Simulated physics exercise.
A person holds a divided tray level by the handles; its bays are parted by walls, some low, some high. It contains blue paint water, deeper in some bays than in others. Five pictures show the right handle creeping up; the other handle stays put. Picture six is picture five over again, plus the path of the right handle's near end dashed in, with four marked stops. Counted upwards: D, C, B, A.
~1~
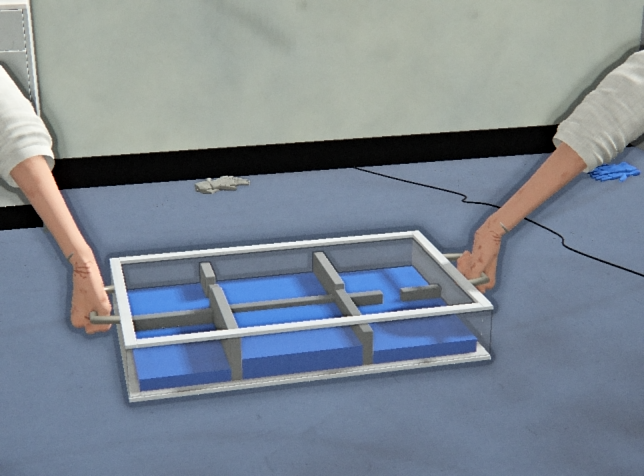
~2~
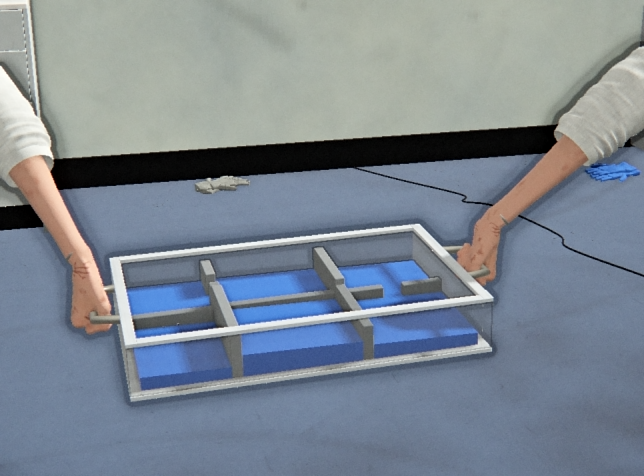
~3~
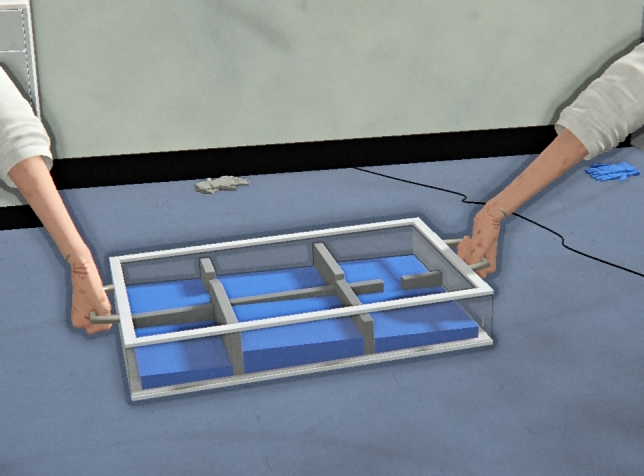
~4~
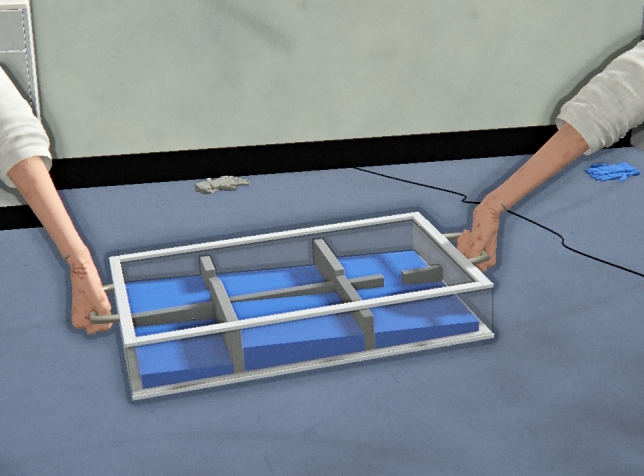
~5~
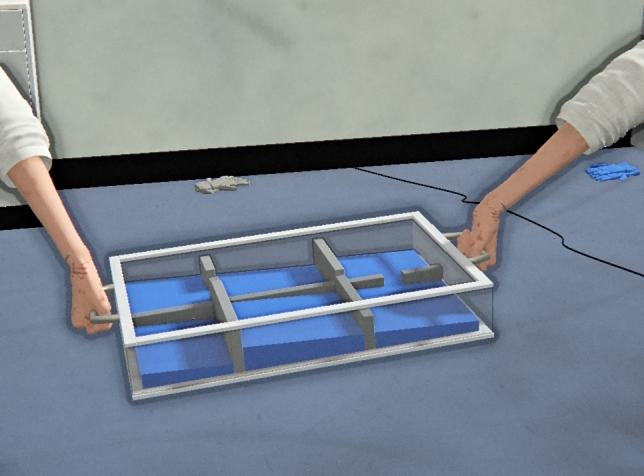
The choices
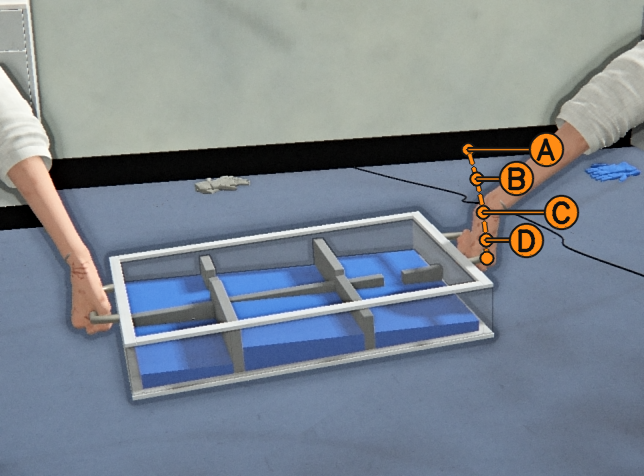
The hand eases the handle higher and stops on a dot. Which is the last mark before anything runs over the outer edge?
Mark A.
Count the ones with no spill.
All of the four.
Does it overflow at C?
No, that is safe.
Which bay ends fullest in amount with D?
It is the front middle one.
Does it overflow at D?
No.
On the marked copy, A at (468, 149); B at (476, 178); C at (483, 212); D at (486, 240).
With A, nothing spills; the front left bay holds the most.
With B, nothing spills; the front left bay holds the most.
With C, nothing spills; the front middle bay holds the most.
With D, nothing spills; the front middle bay holds the most.
